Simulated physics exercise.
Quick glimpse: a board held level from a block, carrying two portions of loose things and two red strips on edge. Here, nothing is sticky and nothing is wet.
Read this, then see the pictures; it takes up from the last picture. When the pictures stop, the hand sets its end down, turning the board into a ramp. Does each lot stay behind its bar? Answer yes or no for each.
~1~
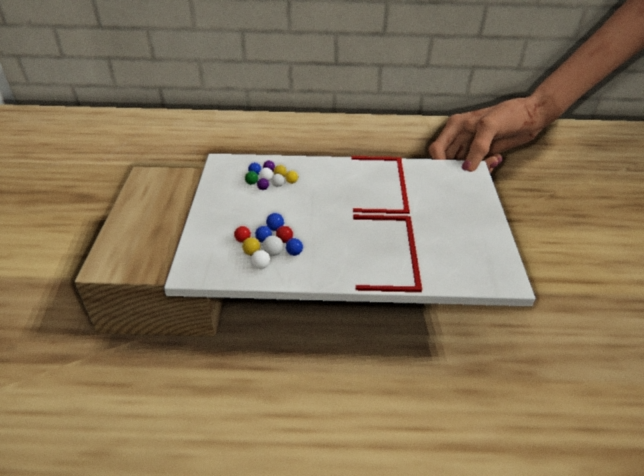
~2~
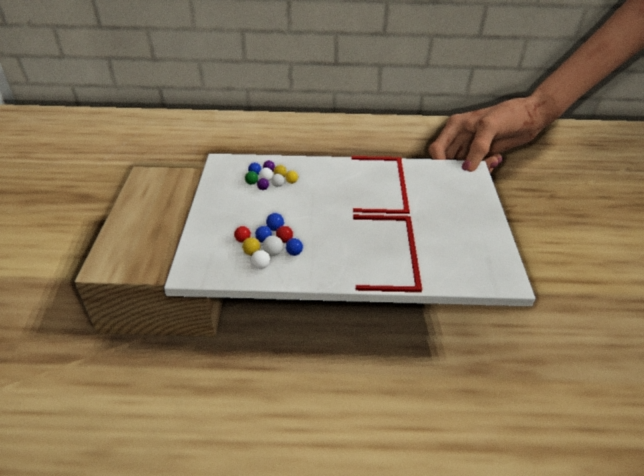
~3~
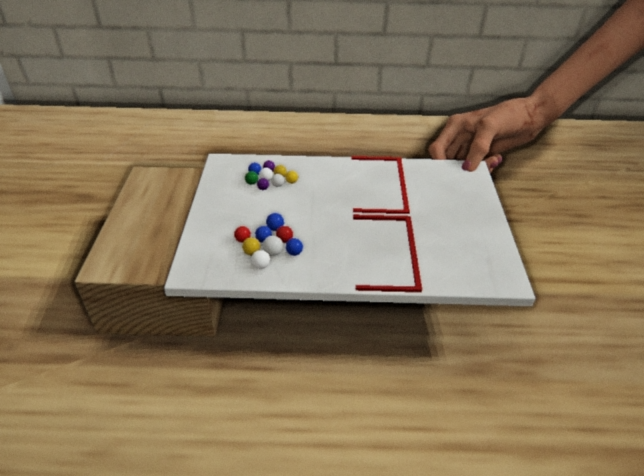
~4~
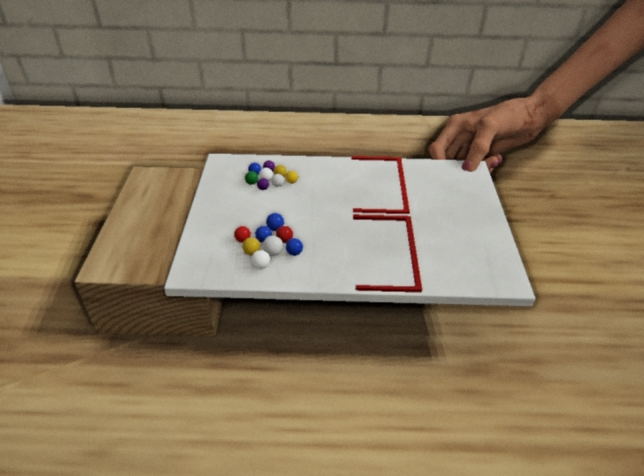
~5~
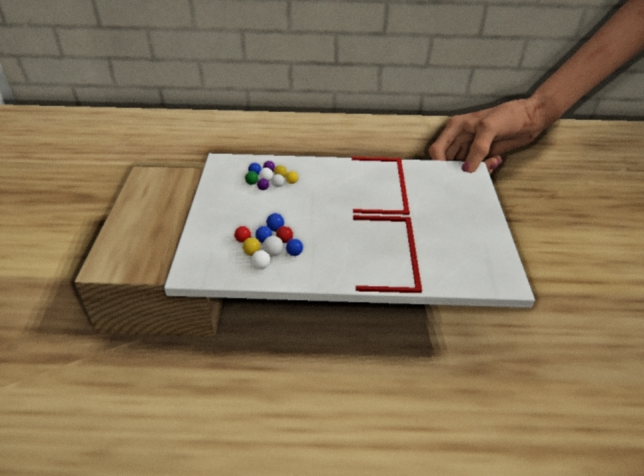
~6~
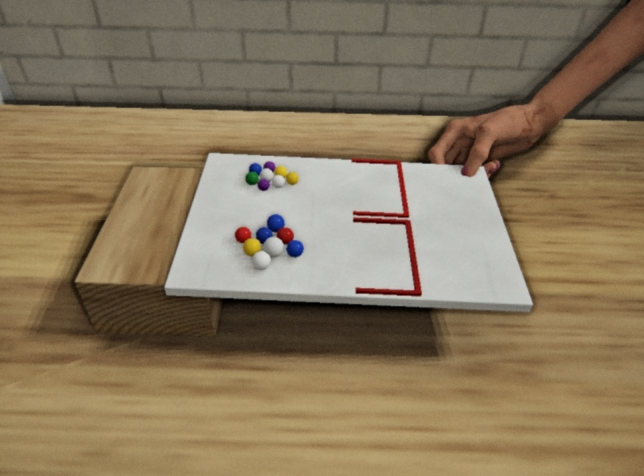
Answer: Near lot - no; far lot - no.
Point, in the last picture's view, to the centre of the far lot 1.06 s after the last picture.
Near (532, 256).
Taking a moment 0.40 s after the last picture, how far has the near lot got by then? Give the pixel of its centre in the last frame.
Close to pixel (306, 255).
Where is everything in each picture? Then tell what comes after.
The first picture shows held end of the board near (521, 295), level; block near (171, 245), about a quarter as high as the board is long; near lot near (264, 234), a few glass marbles; far lot near (266, 175), a few gumballs; near bar near (413, 251), much lower than a piece; far bar near (403, 184), much lower than a piece.
The second picture shows held end of the board near (521, 295), level; far lot near (266, 175).
The third picture shows held end of the board near (521, 295), level; near lot near (264, 234).
The fourth picture shows held end of the board near (521, 295), level; far lot near (266, 175).
The fifth picture shows held end of the board near (520, 296), level; near lot near (264, 235).
The sixth picture shows held end of the board near (518, 300), down by 2°; block near (171, 245); near lot near (264, 235), not moving; far lot near (267, 176), not moving; near bar near (413, 255); far bar near (403, 188).
Then, 0.40 s on from there, board sloping at 11°; near lot on its way down; far lot on its way down.
Then, 0.76 s on from there, board resting at 15°; near lot the bulk past its bar; far lot the bulk past its bar.
Then, 1.06 s on from there, board resting at 15°; near lot the bulk past its bar; far lot the whole lot past its bar.
In the end, board resting at 15°; near lot the bulk past its bar; far lot the whole lot past its bar.
